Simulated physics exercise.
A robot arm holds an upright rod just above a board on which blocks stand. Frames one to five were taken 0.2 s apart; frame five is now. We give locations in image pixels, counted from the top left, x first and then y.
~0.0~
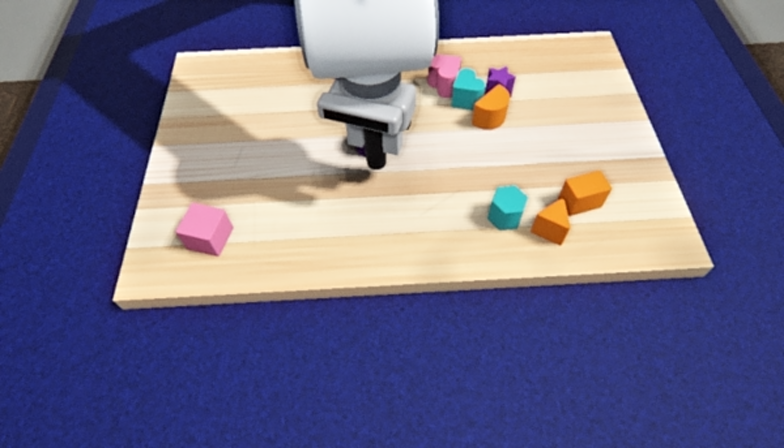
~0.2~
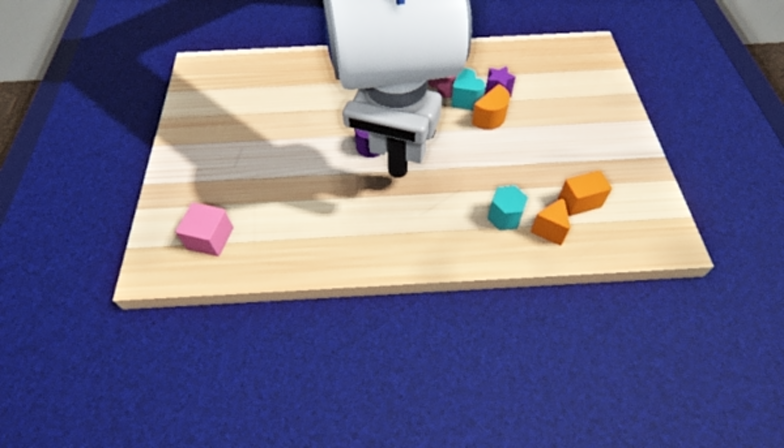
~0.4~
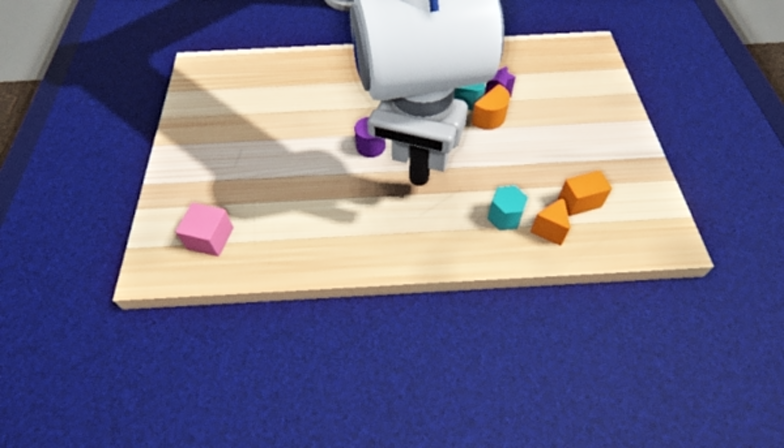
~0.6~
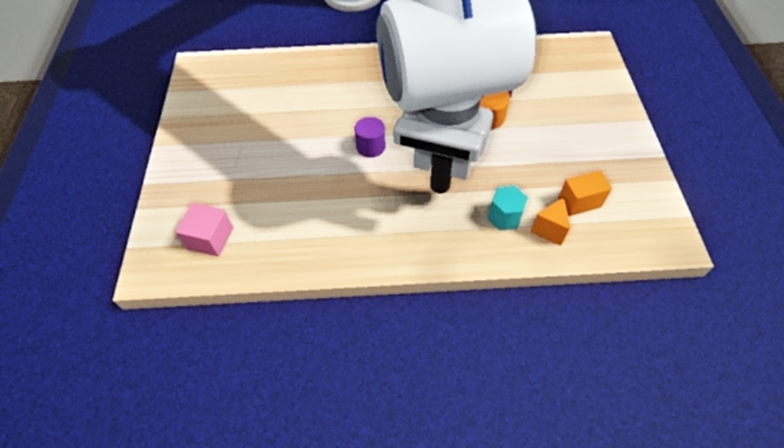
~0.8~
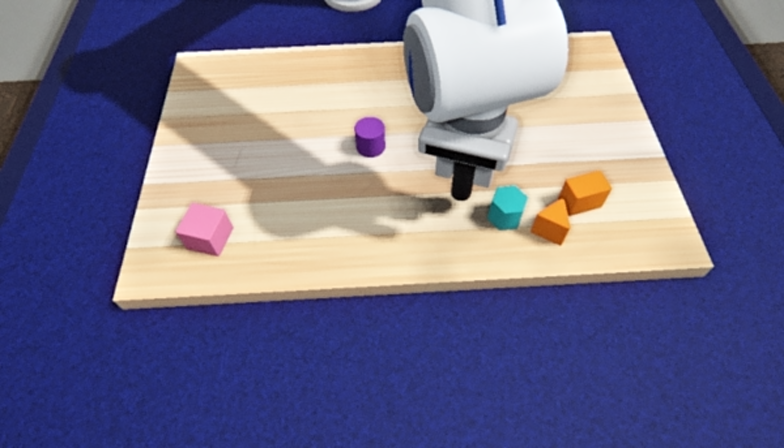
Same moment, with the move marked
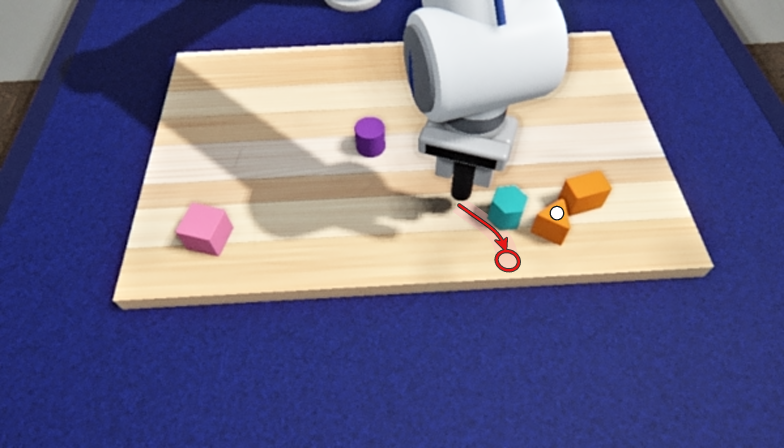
Robot arm moving a black rod rightward and slightly nearer over a wooden board, uncovering a purple cylinder as coloured blocks stay still.
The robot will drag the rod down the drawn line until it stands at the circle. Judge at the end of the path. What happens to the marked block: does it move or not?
At the moment the path ends, the marked block still stands where it did.
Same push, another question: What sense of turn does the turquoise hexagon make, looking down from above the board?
That block twists counter-clockwise.
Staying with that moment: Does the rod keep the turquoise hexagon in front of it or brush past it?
The rod should slip past it.
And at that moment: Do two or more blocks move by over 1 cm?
Going by the path, no.
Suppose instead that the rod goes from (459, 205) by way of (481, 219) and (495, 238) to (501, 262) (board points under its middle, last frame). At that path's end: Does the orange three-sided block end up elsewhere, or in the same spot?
That block stays in place.
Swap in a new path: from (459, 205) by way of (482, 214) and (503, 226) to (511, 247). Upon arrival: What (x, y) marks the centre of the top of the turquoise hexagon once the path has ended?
Its top middle will sit at (537, 204).
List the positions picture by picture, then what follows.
The first picture shows lower end of the rod (377, 163), tops of blocks, turquoise hexagon (510, 198), orange three-sided block (557, 213).
The second picture shows rod (398, 171), blocks as before.
The third picture shows rod (419, 178), blocks as before.
The fourth picture shows rod (440, 186), blocks as before.
The fifth picture shows rod (461, 194), turquoise hexagon (510, 198), orange three-sided block (557, 213).
The drawn path runs from (459, 205) by way of (480, 220) and (500, 237) to (508, 261); the dot is on the orange three-sided block.
On the path given first. One third of the way, rod (483, 209); turquoise hexagon (514, 199).
Two thirds of the way, rod (503, 227); turquoise hexagon (524, 203), turned 50° anticlockwise.
At the end, rod (511, 250); turquoise hexagon (524, 203), turned 50° anticlockwise; orange three-sided block not moved.
